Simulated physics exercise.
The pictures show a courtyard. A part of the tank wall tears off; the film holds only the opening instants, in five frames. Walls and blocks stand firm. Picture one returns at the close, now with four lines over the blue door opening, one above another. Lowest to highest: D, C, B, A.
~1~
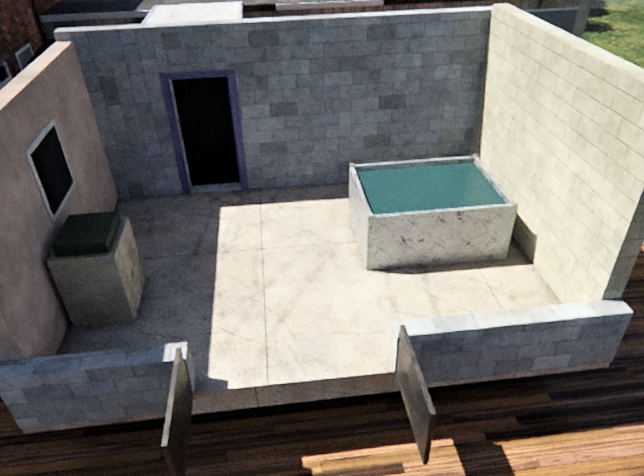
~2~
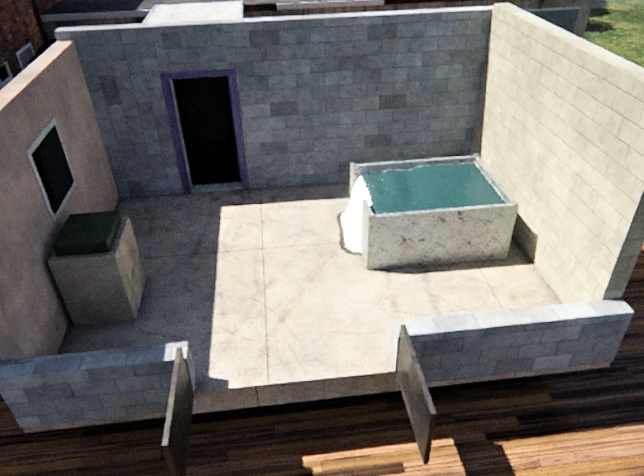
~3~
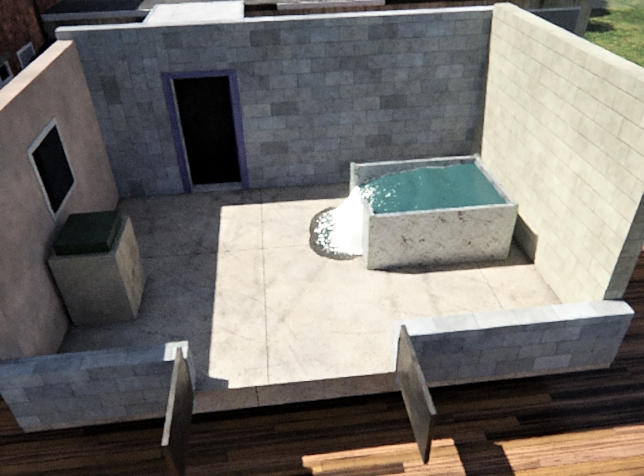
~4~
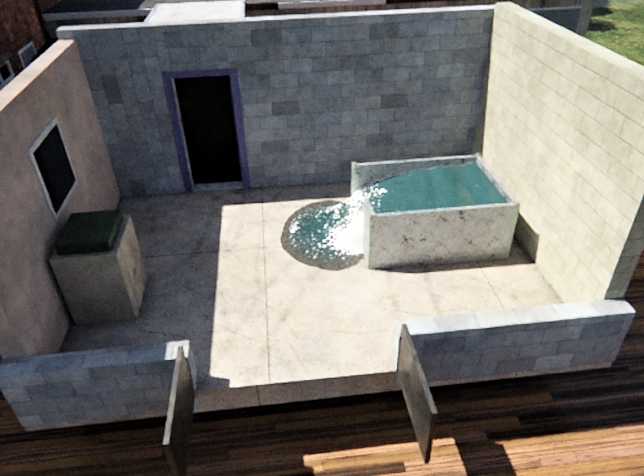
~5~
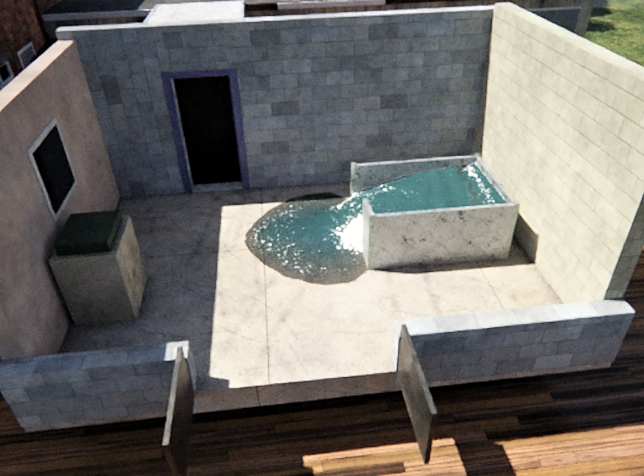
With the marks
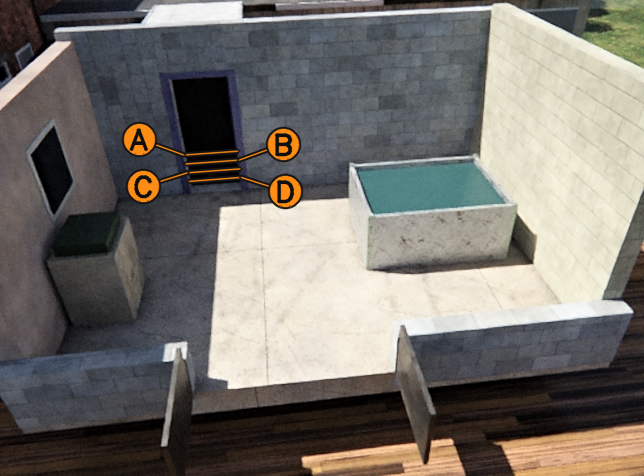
Water pours from the left side of a stone tank and spreads across the courtyard floor.
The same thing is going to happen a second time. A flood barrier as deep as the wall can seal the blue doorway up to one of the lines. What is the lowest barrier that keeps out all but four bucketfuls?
That is line D.
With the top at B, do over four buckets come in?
No.
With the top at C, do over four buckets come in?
No.
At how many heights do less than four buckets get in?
All of the four.
On the marked copy, A at (211, 153); B at (212, 162); C at (213, 170); D at (215, 179); from the bottom up D, C, B, A.
With A, nothing gets over.
With B, nothing gets over.
With C, nothing gets over.
With D, nothing gets over.
